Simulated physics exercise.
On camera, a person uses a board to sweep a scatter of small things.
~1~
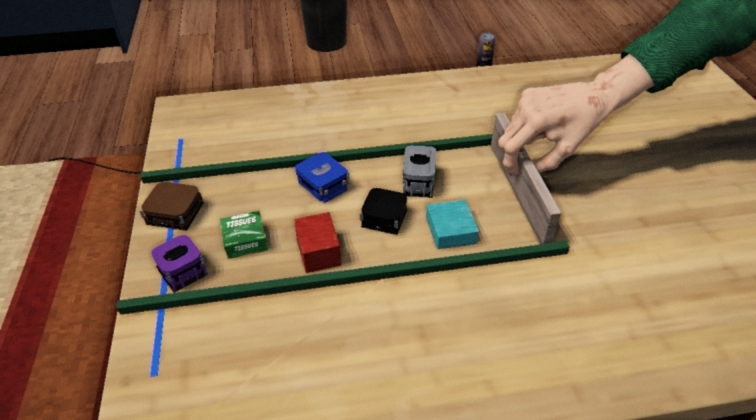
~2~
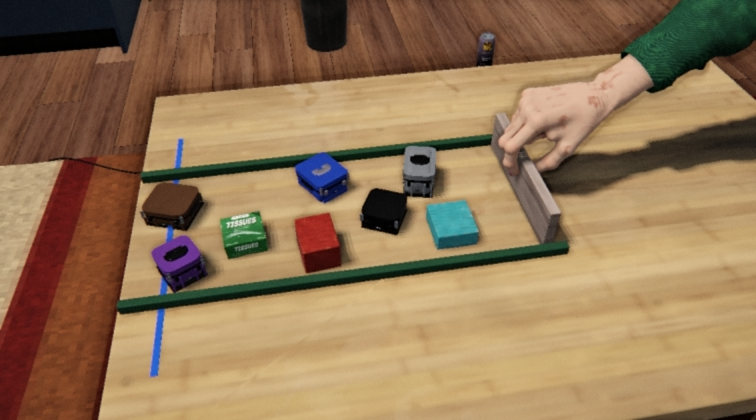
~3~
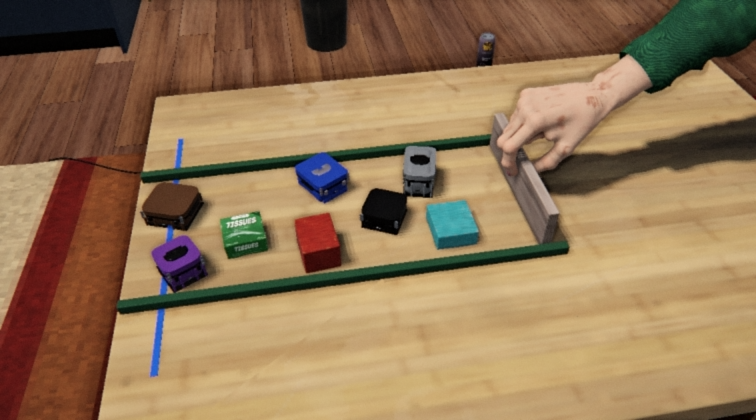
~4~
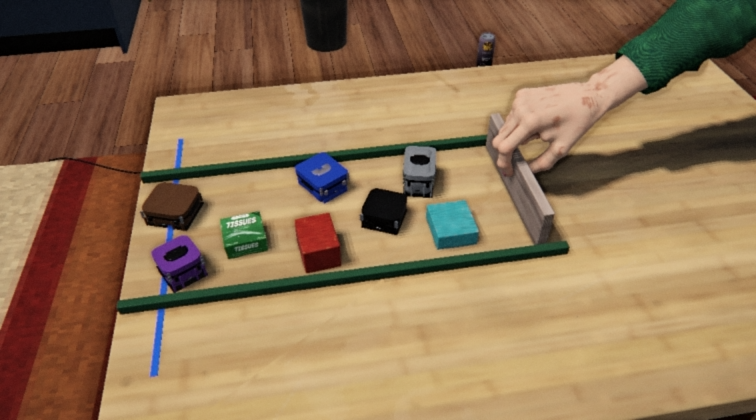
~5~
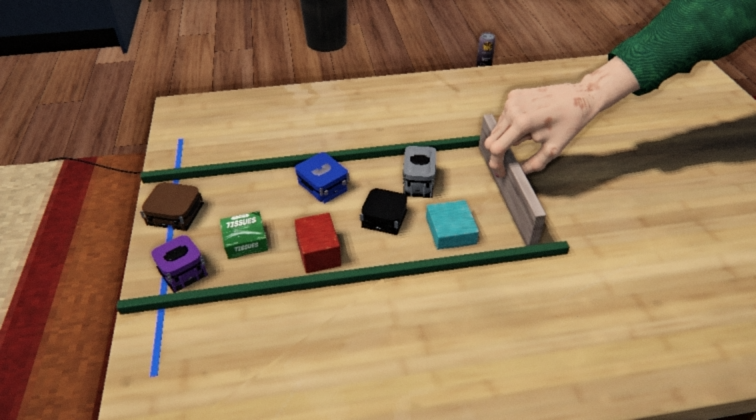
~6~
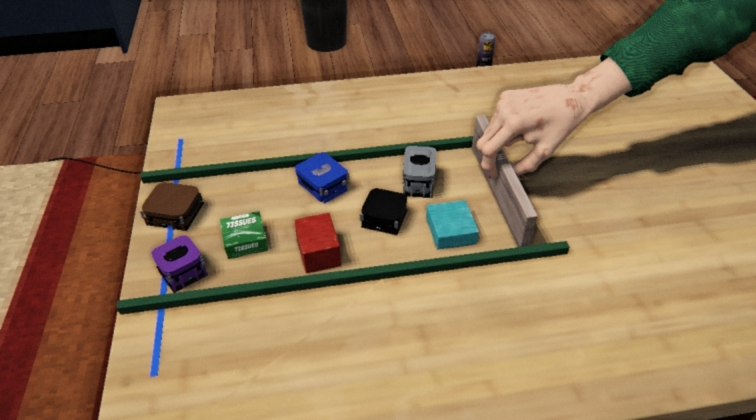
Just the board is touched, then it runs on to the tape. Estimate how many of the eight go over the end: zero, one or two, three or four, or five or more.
Gone: Upward of four.
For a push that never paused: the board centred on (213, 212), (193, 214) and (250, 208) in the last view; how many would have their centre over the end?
The counts are 3, 3 and 0, in that order.
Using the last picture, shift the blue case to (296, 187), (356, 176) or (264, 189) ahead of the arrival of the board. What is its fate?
Well, the blue case does not stay; it does not stay; it does not stay.
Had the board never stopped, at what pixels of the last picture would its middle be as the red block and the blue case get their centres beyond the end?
The middle is at (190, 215) when it's the red block, and at (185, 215) when it's the blue case.
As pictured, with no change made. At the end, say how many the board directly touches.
The number is 2.
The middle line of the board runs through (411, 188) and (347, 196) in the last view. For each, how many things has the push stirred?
The first count is 3, and then it's 5.
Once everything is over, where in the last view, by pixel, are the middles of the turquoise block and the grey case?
The one named first is at (142, 264), the next at (153, 201).
Early on, none off yet; brown case at rest near (173, 207); purple case at rest near (180, 263); green box at rest near (244, 235).
Finally, the number that fall off is five or more; lost, black case, blue case, red block, green box, purple case and brown case.
